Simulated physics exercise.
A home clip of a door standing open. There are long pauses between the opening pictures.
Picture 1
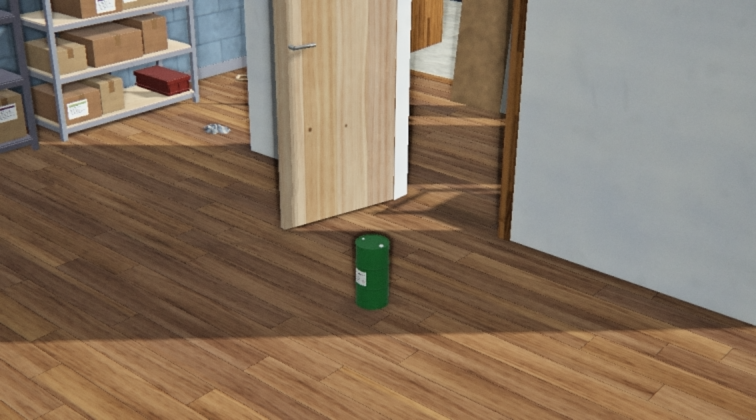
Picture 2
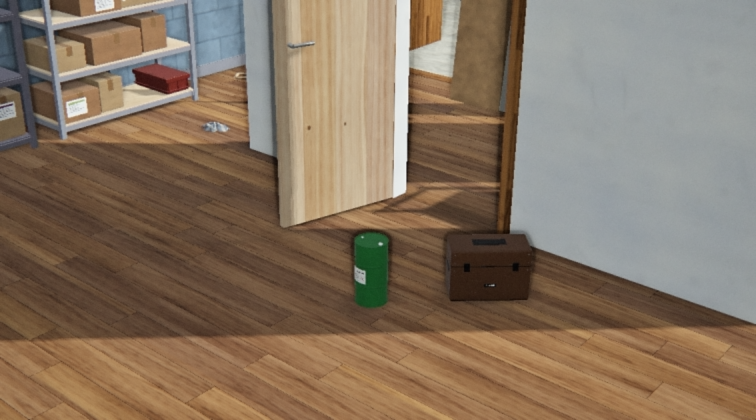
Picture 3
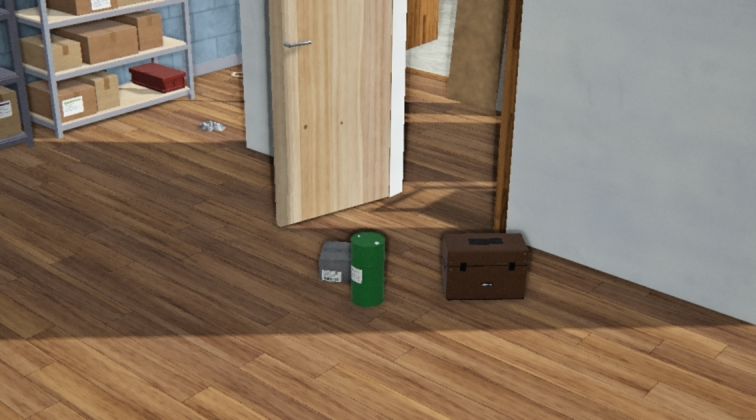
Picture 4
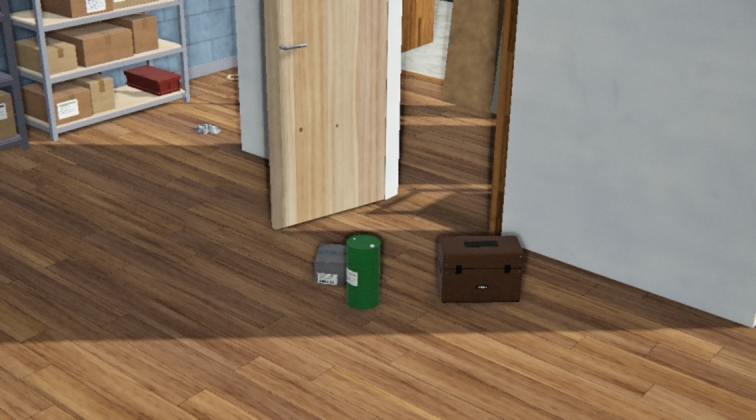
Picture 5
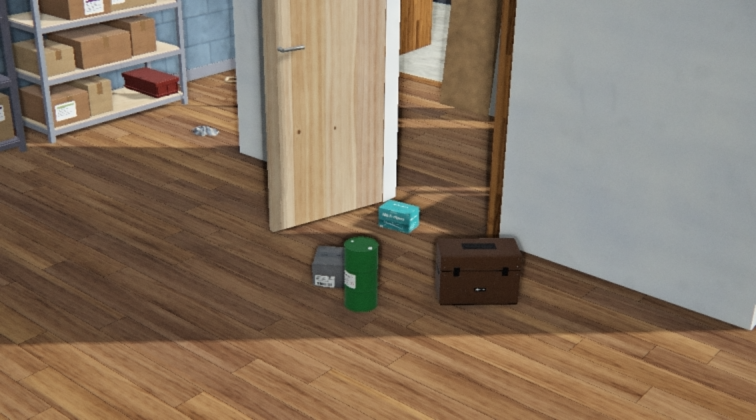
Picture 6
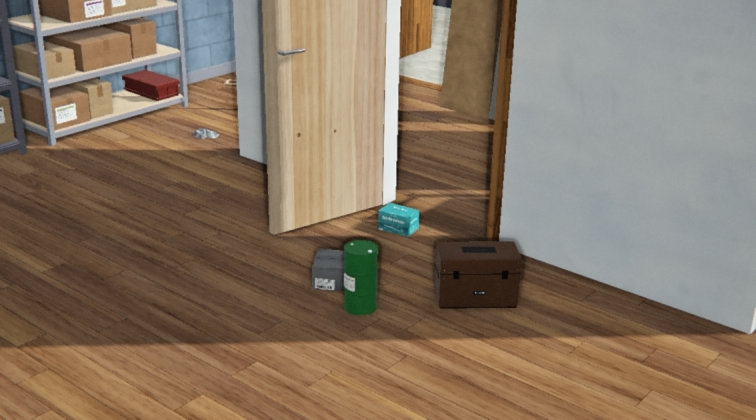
A brown toolbox, a grey parcel and a turquoise box appear in turn near the open door.
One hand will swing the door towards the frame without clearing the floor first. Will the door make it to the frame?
In the end the door closes.
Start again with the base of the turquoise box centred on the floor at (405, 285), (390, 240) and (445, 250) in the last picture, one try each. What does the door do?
In the first case it shuts; in the second case it closes; in the third case it jams.
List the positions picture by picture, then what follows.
Door wide open and still; green canister (372, 272), in the first picture.
Door wide open and still; brown toolbox (488, 267); green canister (371, 270), in the second picture.
Door wide open and still; grey parcel (347, 262); brown toolbox (484, 266), in the third picture.
Door wide open and still; green canister (363, 272); grey parcel (342, 265), in the fourth picture.
Door wide open and still; brown toolbox (477, 271); green canister (361, 275), in the fifth picture.
Door wide open and still; turquoise box (399, 220); grey parcel (340, 270), in the sixth picture.
Then, 1.00 s past the last view, door at 81°.
Then, 1.80 s past the last view, door at 47°; turquoise box displaced a little near (408, 220).
Then, 2.30 s past the last view, door at 26°; turquoise box displaced about its own width near (427, 218).
Then, 2.80 s past the last view, door at 5°; turquoise box displaced about its own width near (441, 214).
Finally, door at 0°; moved from the start, turquoise box; the other 3 still in place. Final places as the last picture's camera would see them, turquoise box near (446, 211).
